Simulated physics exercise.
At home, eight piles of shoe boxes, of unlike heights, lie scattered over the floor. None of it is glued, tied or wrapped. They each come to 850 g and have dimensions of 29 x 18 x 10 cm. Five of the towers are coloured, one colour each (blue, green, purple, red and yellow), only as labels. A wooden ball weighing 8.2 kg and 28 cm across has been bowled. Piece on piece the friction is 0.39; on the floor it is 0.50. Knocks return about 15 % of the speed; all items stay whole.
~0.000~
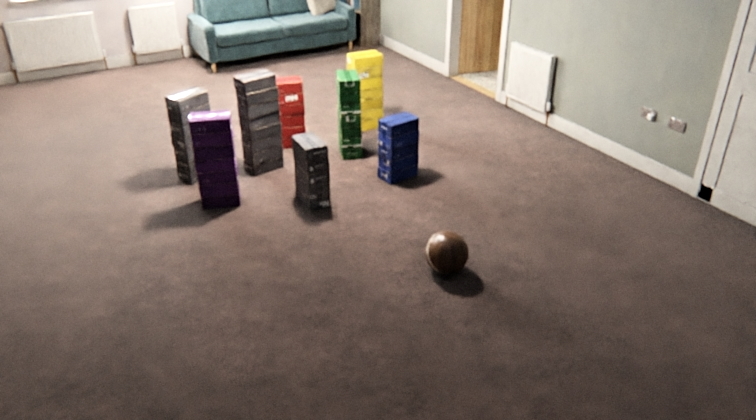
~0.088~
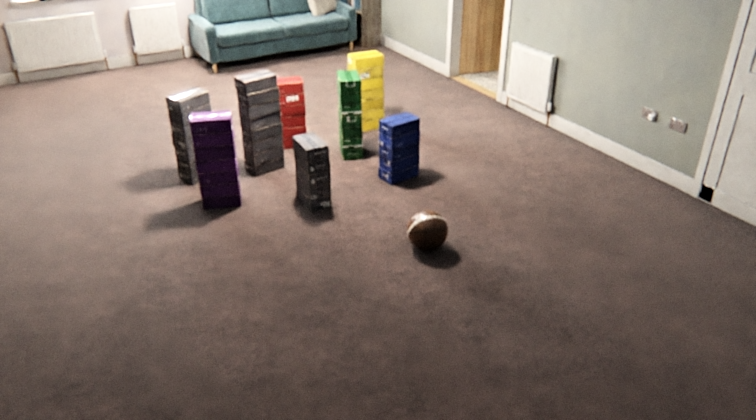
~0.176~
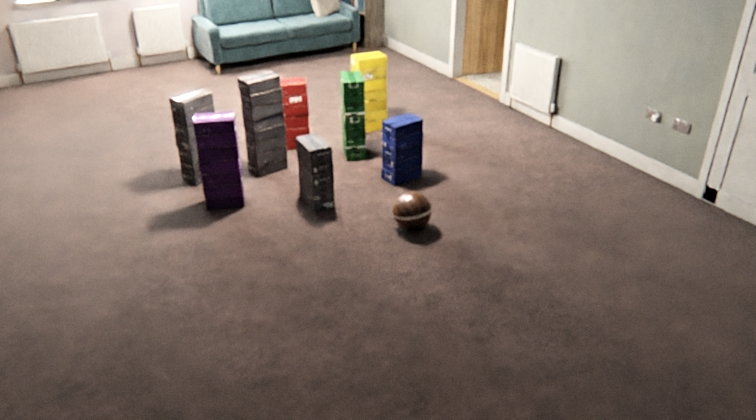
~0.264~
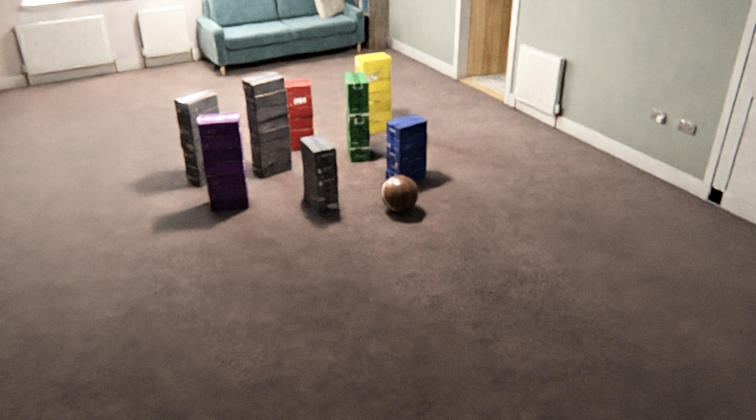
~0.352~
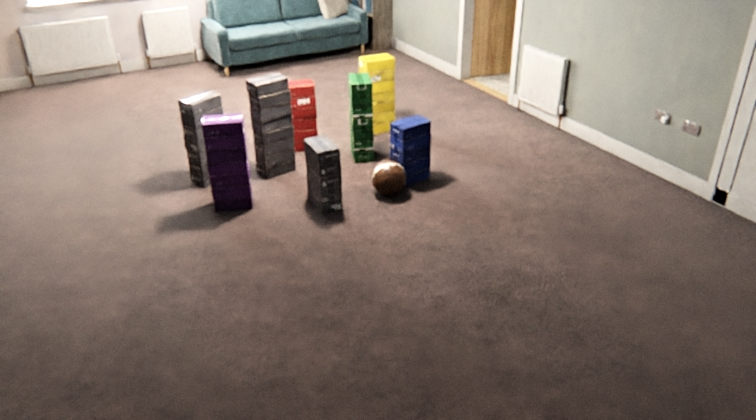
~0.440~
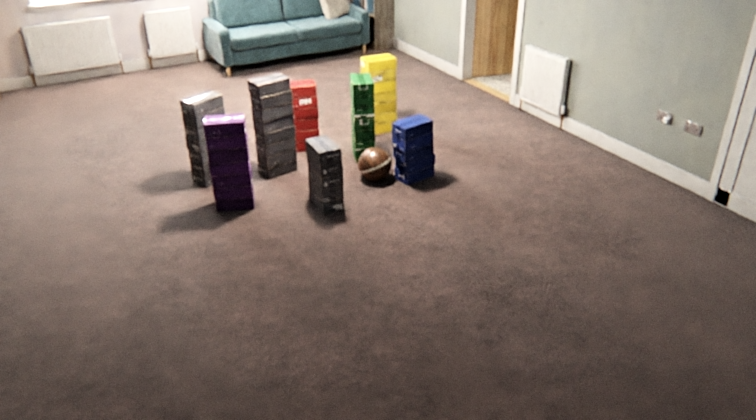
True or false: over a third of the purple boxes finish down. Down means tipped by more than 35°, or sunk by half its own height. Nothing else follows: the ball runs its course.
False, it is under a third.
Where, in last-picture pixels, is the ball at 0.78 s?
Roughly at pixel (331, 135).
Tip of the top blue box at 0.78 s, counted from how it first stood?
Near 0 degrees from how it began.
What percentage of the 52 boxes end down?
Roughly 20 percent.
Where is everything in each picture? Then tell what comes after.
In the first frame (places mark the middle of the side facing us; the camera pans a little), ball (447, 253) 1.25 m from contact, 3.4 m/s; top purple box (210, 127); top green box (350, 87); nothing disturbed.
The second frame shows ball (427, 230) 96 cm from contact, 3.4 m/s; top purple box (211, 127).
The third frame shows ball (412, 211) 66 cm from contact, 3.4 m/s; top purple box (214, 128).
The fourth frame shows ball (400, 194) 36 cm from contact, 3.4 m/s; top purple box (219, 129).
The fifth frame shows ball (389, 178) 6 cm from contact, 3.4 m/s; top purple box (223, 130).
The sixth frame shows ball (375, 164) after contact, 3.2 m/s; top purple box (224, 130); top blue box (419, 131); 4 disturbed, none down.
After 0.62 s, ball still moving; none of the 7 purple boxes down (0 of 52 in all colours); top purple box unmoved; top green box leaning 14°.
After 0.78 s, ball still moving; none of the 7 purple boxes down (4 of 52 in all colours); top purple box unmoved; top green box leaning 29°, 17 cm lower.
After 1.00 s, ball still moving; none of the 7 purple boxes down (7 of 52 in all colours); top purple box unmoved; top green box leaning 38°, 43 cm lower.
After 1.24 s, ball still moving; none of the 7 purple boxes down (10 of 52 in all colours); top purple box unmoved; top red box on its side.
At rest (2.3 s), ball rolling away; none of the 7 purple boxes down (10 of 52 in all colours); top purple box unmoved; top green box on its side. That is 0 per cent. As the last picture would show them, middles, top purple box near (225, 125), top green box near (408, 155).
